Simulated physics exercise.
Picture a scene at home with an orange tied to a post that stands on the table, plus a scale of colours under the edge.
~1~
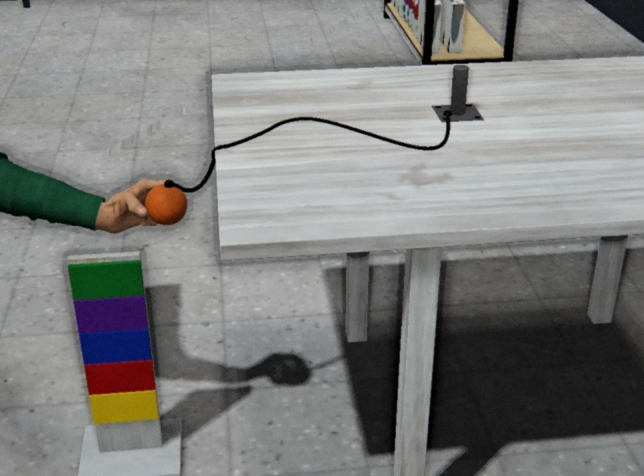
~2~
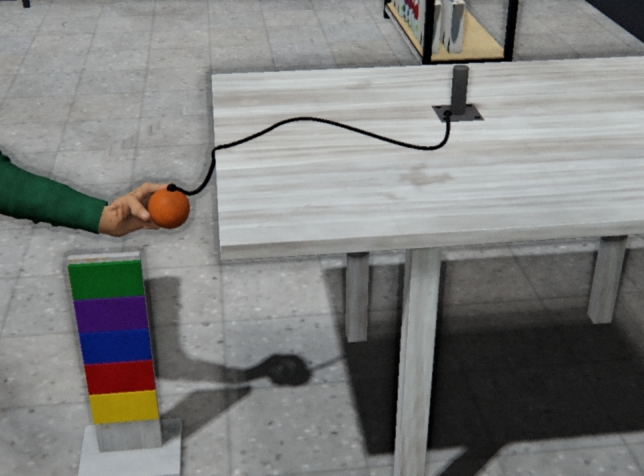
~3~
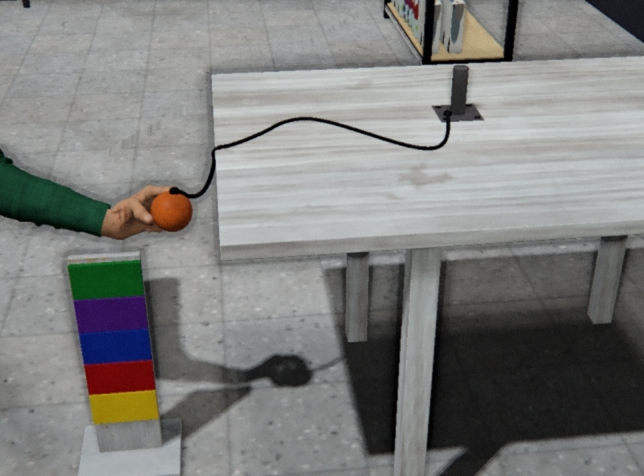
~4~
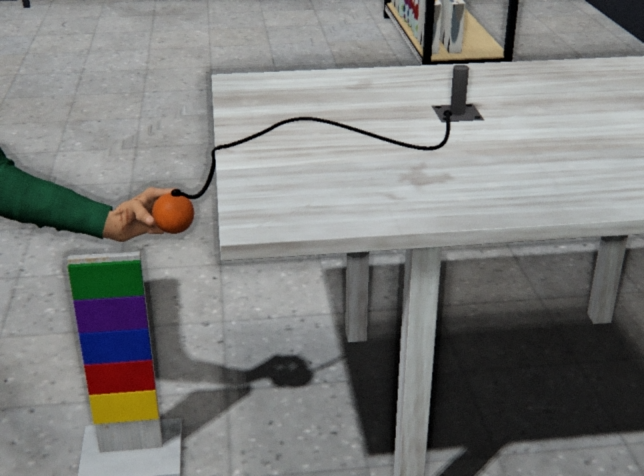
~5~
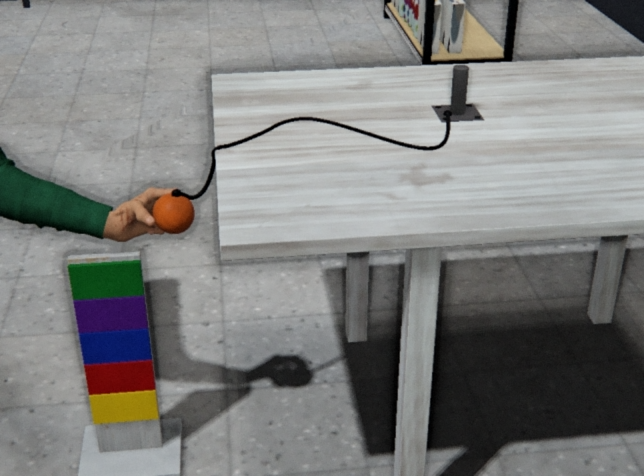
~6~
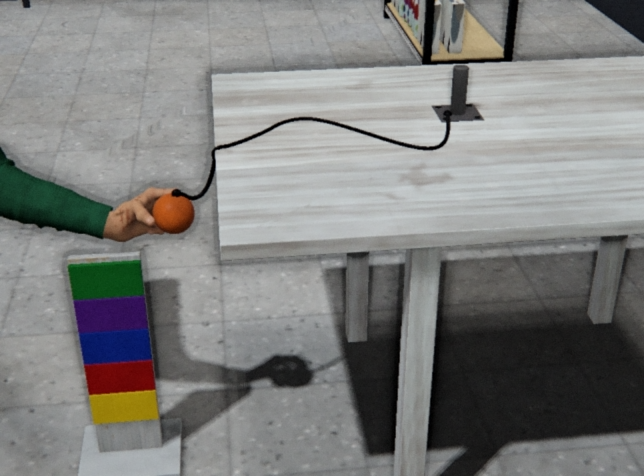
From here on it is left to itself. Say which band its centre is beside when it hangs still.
Its centre is beside the blue band.
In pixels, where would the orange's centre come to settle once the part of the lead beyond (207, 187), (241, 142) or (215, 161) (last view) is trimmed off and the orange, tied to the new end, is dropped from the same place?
In that order: (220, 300), (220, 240) and (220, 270).
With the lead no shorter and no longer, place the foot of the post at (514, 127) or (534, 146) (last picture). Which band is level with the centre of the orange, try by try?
First try: Purple; second try: Purple.
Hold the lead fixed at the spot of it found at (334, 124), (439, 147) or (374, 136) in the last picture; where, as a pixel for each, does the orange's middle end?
Approximately at (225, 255), at (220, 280) and at (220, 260), in that order.
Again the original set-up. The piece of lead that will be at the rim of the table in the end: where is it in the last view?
The piece you want is at about (296, 120).
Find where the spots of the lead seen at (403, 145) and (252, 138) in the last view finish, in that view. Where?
Roughly at (335, 130), and the other roughly at (218, 213).
Early on, orange near (201, 326); level with blue.
Midway, orange near (241, 325); level with blue.
Finally, orange near (226, 329); level with blue. Its middle rests at the blue band.
